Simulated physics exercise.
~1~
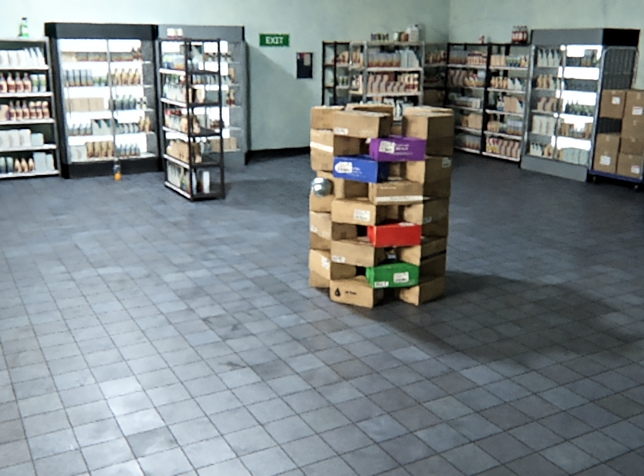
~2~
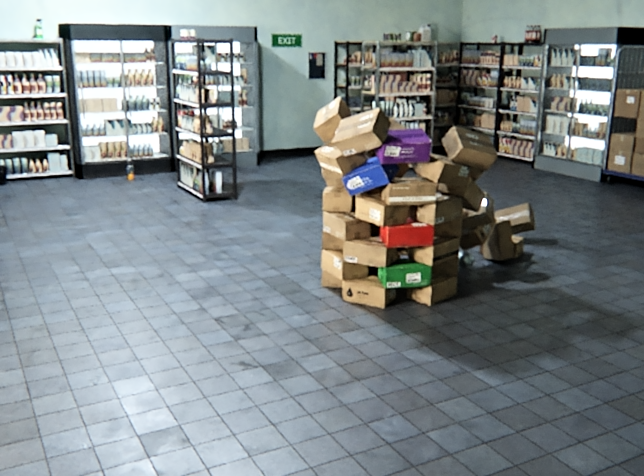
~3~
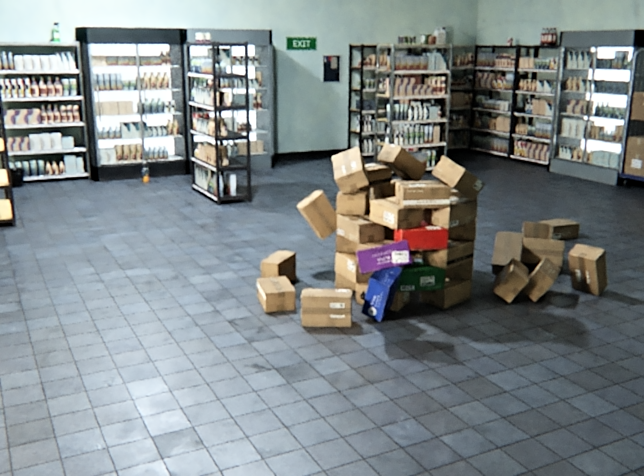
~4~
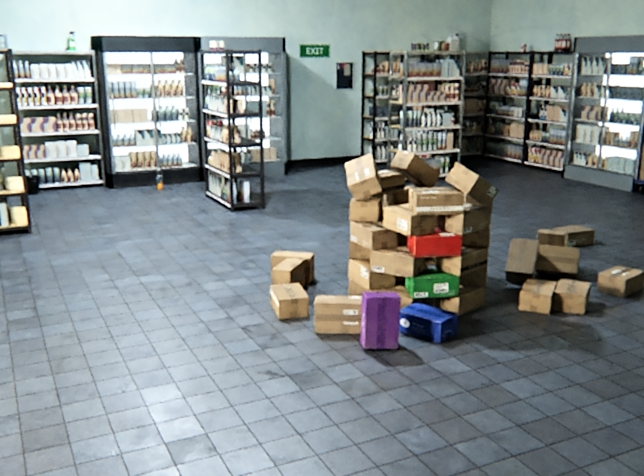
In a shop with a grey tiled floor, stocked shelves and an exit sign along the back wall, a round tower of cardboard parcels stands with gaps between them, a few coloured purple, blue, red and green. A steel ball flies in from the left and strikes the upper part. The top boxes tilt and burst apart, some tumbling off to the right. More fall on the left and front, with the purple and blue parcels dropping down the near side. At the end both rest on the floor before the tower, while the red and green parcels remain in place.
